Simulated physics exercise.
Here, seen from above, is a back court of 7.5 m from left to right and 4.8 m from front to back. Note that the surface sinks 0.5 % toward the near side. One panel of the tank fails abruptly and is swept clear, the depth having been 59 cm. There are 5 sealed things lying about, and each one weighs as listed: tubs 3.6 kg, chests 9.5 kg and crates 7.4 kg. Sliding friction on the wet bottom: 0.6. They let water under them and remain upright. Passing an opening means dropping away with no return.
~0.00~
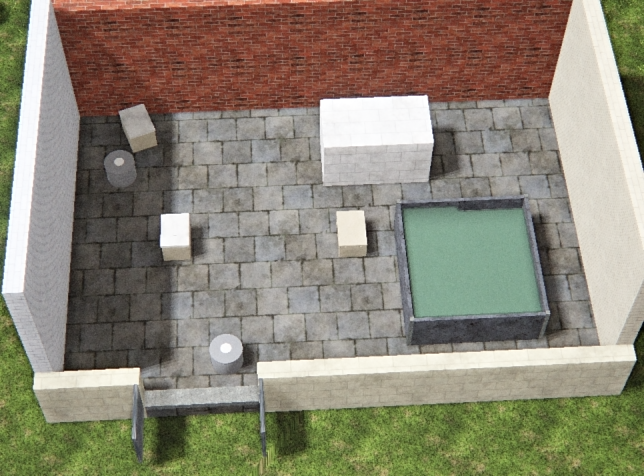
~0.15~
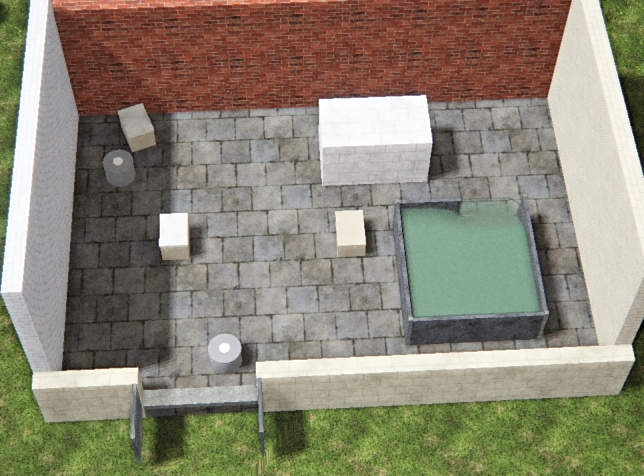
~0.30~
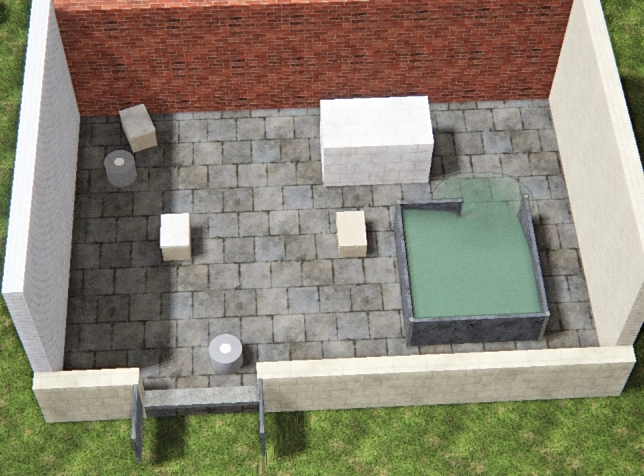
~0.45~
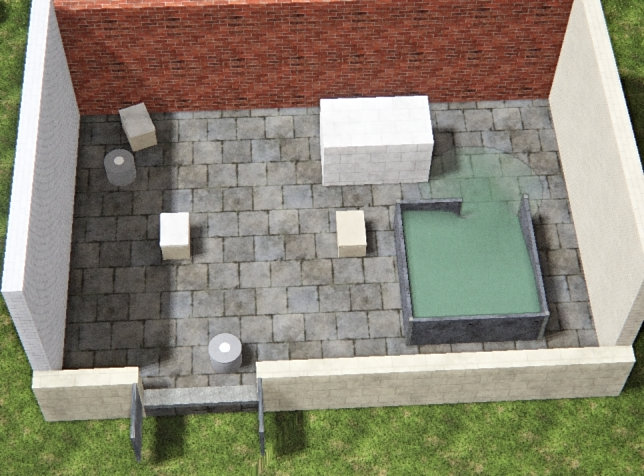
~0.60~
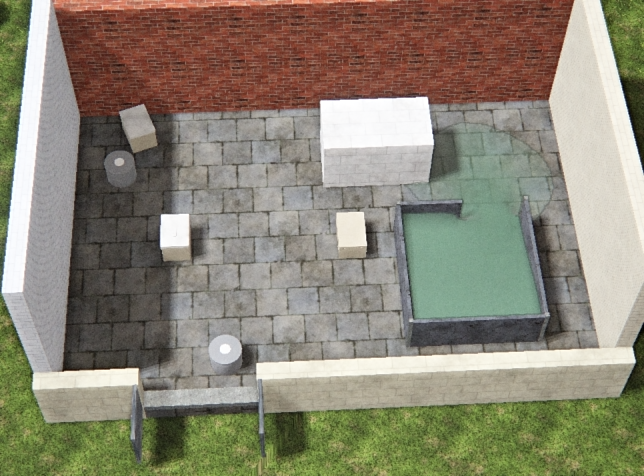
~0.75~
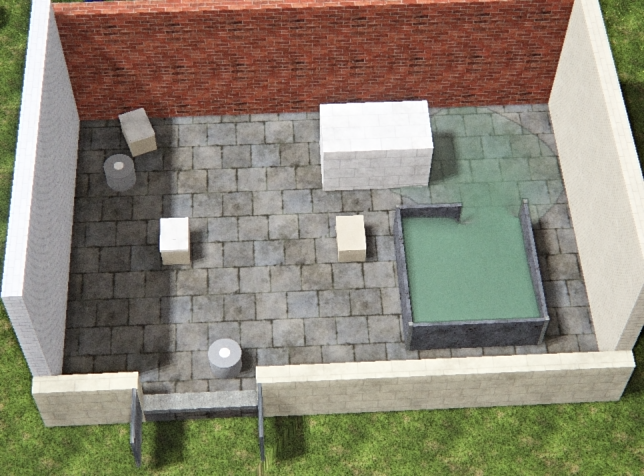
A walled back court with grey paving, a red brick rear wall and grass outside is seen from above, with a gap in the near wall. A large white chest stands near the back, a dark-framed tank of green water to the right, and three small pale crates and two grey tubs sit left and centre. Part of the tank's far side gives way and thin green water spreads backward over the paving toward the brick wall, while the chest, crates and tubs stay still.
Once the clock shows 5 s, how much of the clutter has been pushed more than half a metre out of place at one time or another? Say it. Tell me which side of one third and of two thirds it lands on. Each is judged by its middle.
It lands between one third and two thirds.
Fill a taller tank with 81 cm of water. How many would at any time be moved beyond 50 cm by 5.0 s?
You'd get 3 in that case.
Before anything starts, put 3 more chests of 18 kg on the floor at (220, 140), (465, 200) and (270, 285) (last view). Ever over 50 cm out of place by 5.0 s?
Respectively: Tops it; tops it; doesn't reach it.
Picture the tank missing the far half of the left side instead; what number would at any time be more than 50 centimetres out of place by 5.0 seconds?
In that case the number is 5.
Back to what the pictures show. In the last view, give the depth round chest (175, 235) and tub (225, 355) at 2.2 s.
Some 0 cm at the first, some 0 cm at the second.
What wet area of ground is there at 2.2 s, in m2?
About 10.5 m2 is covered.
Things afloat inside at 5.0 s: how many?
I get 2.
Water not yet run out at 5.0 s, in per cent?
I'd say some 100 percent hasn't gone yet.
After 1.1 s 0 of 5 are over 50 cm from their spots; 0 afloat.
After 2.2 s 0 of 5 are over 50 cm from their spots; 0 afloat.
After 3.5 s 0 of 5 are over 50 cm from their spots; 0 afloat.
After 5.0 s 2 of 5 are over 50 cm from their spots, and 2 have been at some point; 2 afloat.
